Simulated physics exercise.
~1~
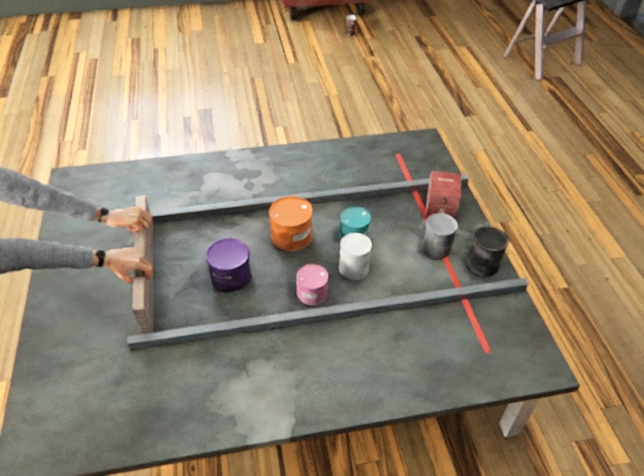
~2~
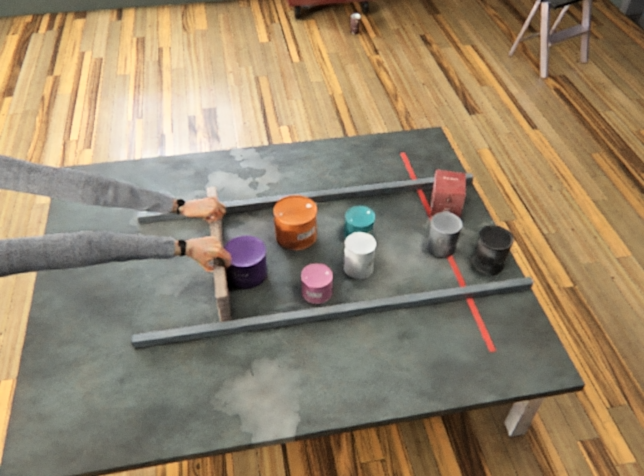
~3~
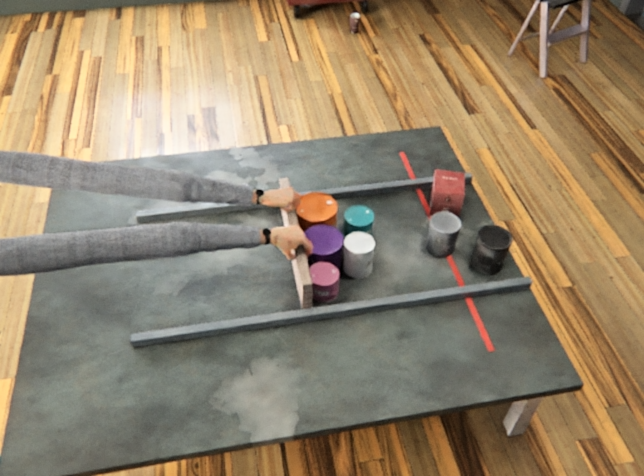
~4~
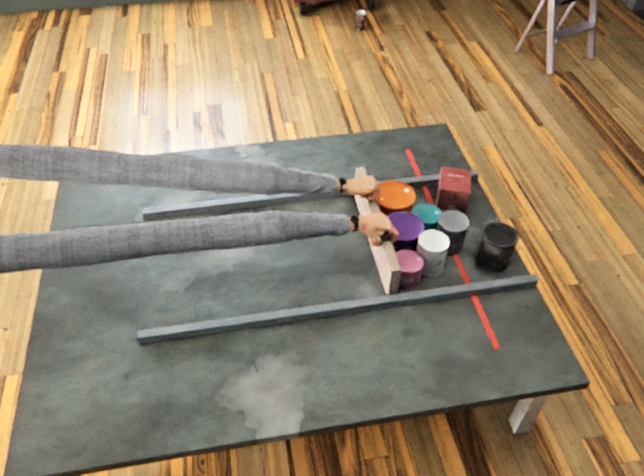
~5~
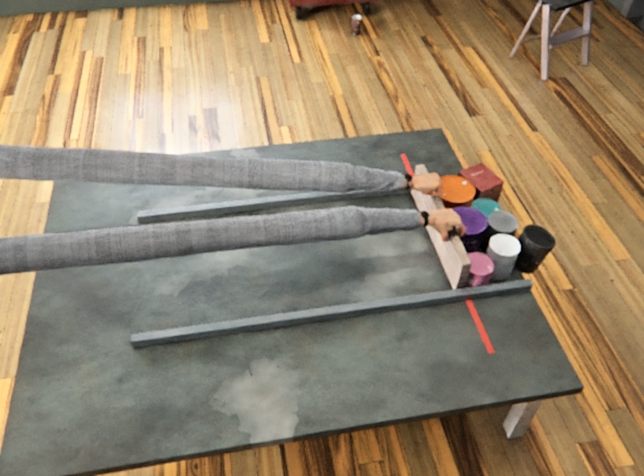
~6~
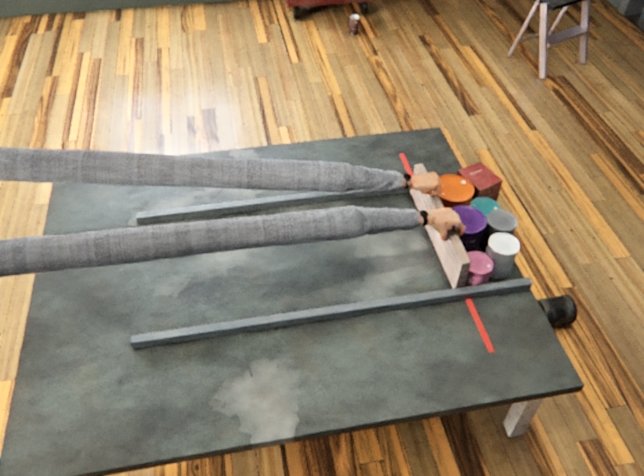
Two hands push a plank right, bunching the tubs until a black one falls off.
